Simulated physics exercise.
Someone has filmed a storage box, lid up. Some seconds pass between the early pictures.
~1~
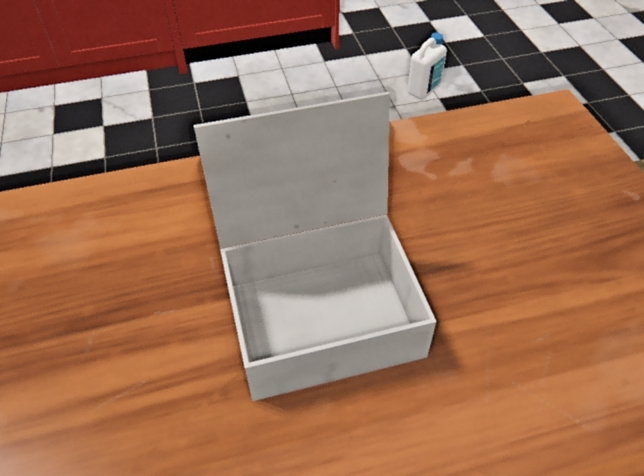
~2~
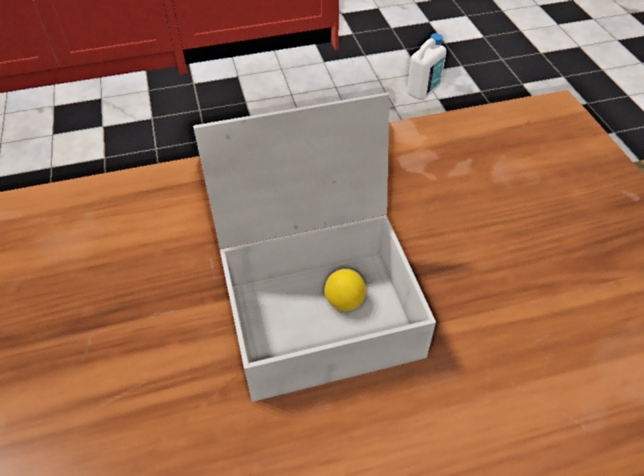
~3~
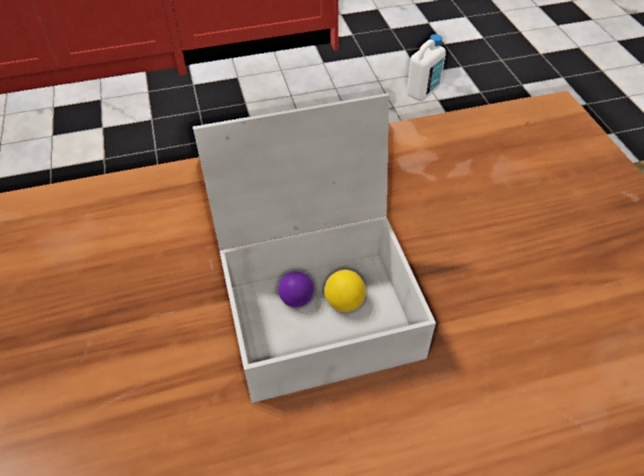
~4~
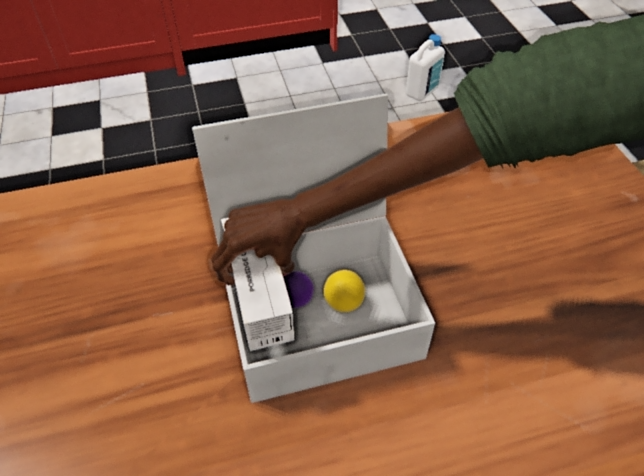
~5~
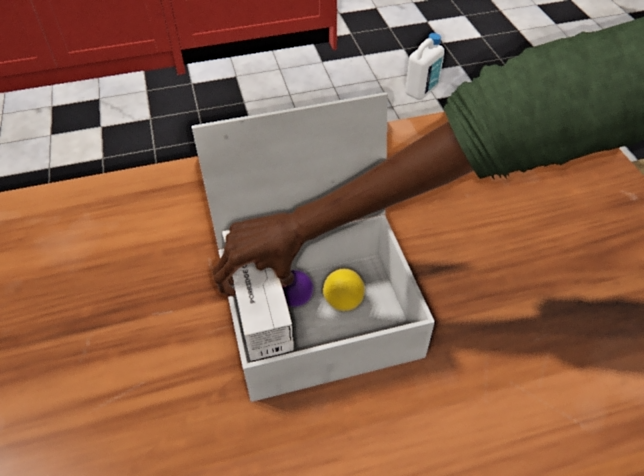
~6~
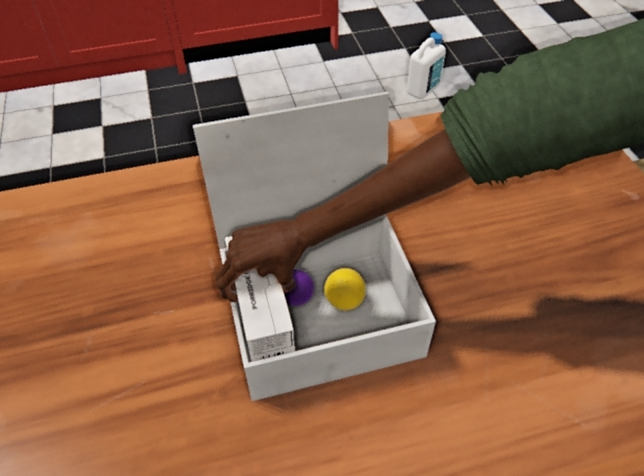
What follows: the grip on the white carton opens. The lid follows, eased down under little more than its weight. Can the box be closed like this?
In the end the lid shuts flat.
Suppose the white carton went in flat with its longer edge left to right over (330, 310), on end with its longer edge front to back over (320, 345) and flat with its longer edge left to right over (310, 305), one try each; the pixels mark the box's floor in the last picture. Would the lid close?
First try: It shuts flat; second try: It is held up; third try: It closes.
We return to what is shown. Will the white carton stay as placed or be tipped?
It keeps its pose.
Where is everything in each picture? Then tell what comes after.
In the first frame, the last thing is not in view yet.
In the second frame, the last thing is not in view yet.
In the third frame, the last thing is not in view yet; purple lemon (296, 289).
The fourth frame shows coming down; white carton (257, 278).
The fifth frame shows coming down; white carton (257, 289).
The sixth frame shows put in, still held; white carton (259, 295).
Then, 1.30 s on from there, lid 79° above the rim; white carton shifted a little near (263, 318).
Then, 1.80 s on from there, lid 37° above the rim; white carton shifted a little near (263, 318).
In the end, lid shut; moved from the start, white carton; the other 2 unmoved. At the end, from the last picture's camera, white carton near (263, 318).
